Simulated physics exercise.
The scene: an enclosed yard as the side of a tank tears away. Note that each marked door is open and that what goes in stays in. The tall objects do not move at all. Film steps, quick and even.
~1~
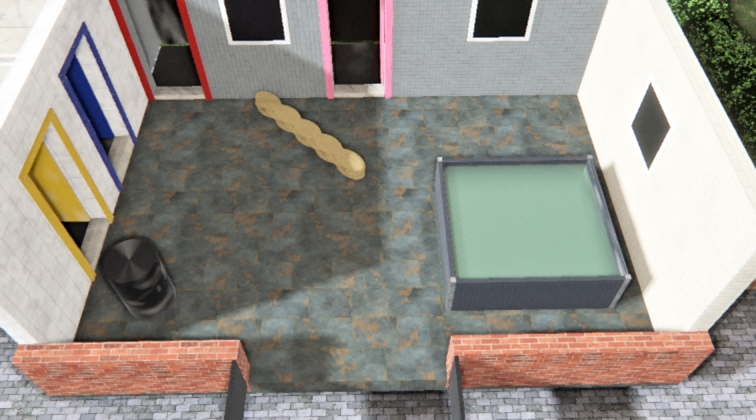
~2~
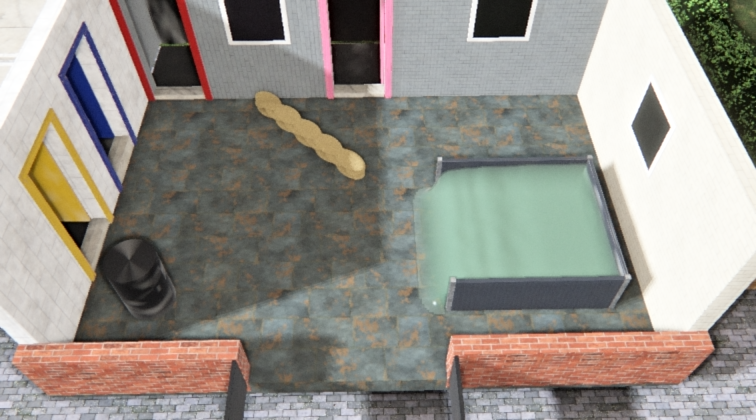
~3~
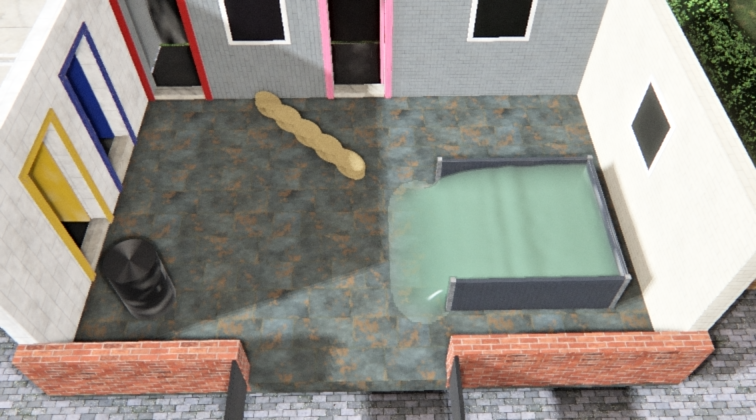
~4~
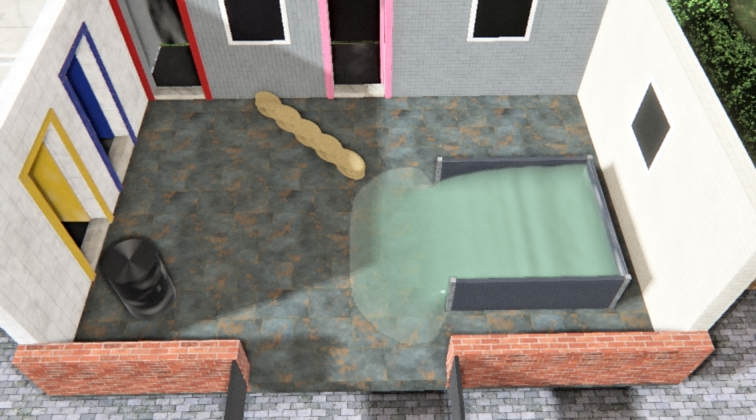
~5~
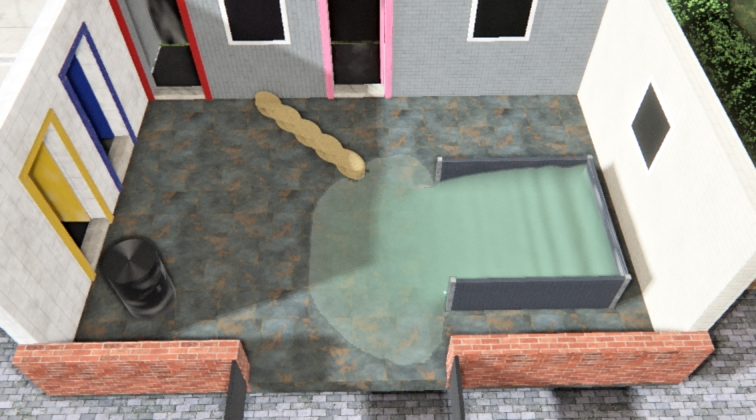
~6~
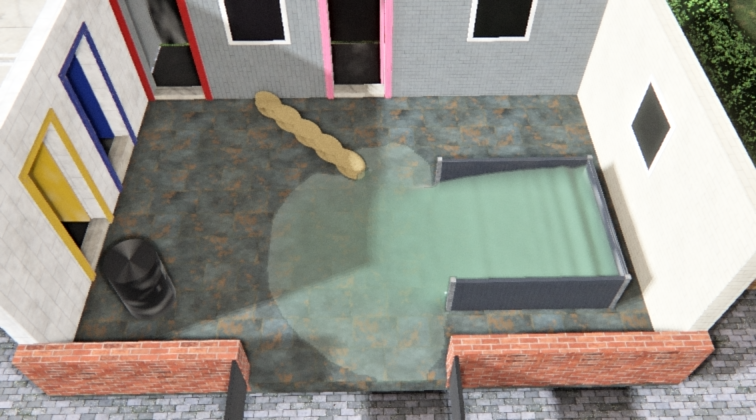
Pale green water pouring from the open left side of a tank and spreading leftward across a walled yard's dark tiles.
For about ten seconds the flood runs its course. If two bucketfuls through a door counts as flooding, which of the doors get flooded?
The yellow door gets flooded; the red door gets flooded; the pink door does not get flooded; the blue door does not get flooded.
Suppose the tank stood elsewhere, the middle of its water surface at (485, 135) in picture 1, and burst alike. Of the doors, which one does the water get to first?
It's the pink door.
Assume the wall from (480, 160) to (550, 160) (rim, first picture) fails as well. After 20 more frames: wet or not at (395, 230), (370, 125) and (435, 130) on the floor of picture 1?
Following the listed order, the three come out not reached, reached by the spill and reached by the spill.
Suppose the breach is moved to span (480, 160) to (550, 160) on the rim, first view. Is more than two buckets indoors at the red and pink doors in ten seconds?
The red door remains within the limit and the pink door tops the limit.
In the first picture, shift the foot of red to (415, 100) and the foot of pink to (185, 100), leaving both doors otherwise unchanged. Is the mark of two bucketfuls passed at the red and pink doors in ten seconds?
Note: Red door does not reach the limit, pink door beats the limit.
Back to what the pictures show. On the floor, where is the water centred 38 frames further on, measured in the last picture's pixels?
That comes out near (280, 207).
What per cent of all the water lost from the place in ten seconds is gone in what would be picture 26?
Close to 40 out of every hundred.
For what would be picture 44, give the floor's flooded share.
70 %, roughly.
A moment on, water covers 45 % of the floor; the yellow door wet at the sill, nothing in, the red door not reached, the pink door not reached, the blue door not reached.
Next, water covers 60 % of the floor; the yellow door over two buckets in, the red door not reached, the pink door wet at the sill, nothing in, the blue door wet at the sill, nothing in.
Then, water covers 65 % of the floor; the yellow door far over two buckets in, the red door over two buckets in, the pink door under two buckets in, the blue door wet at the sill, nothing in.
Later, water covers 70 % of the floor; the yellow door far over two buckets in, the red door far over two buckets in, the pink door under two buckets in, the blue door wet at the sill, nothing in.
In the end, water covers 85 % of the floor; the yellow door far over two buckets in, the red door far over two buckets in, the pink door under two buckets in, the blue door wet at the sill, nothing in.
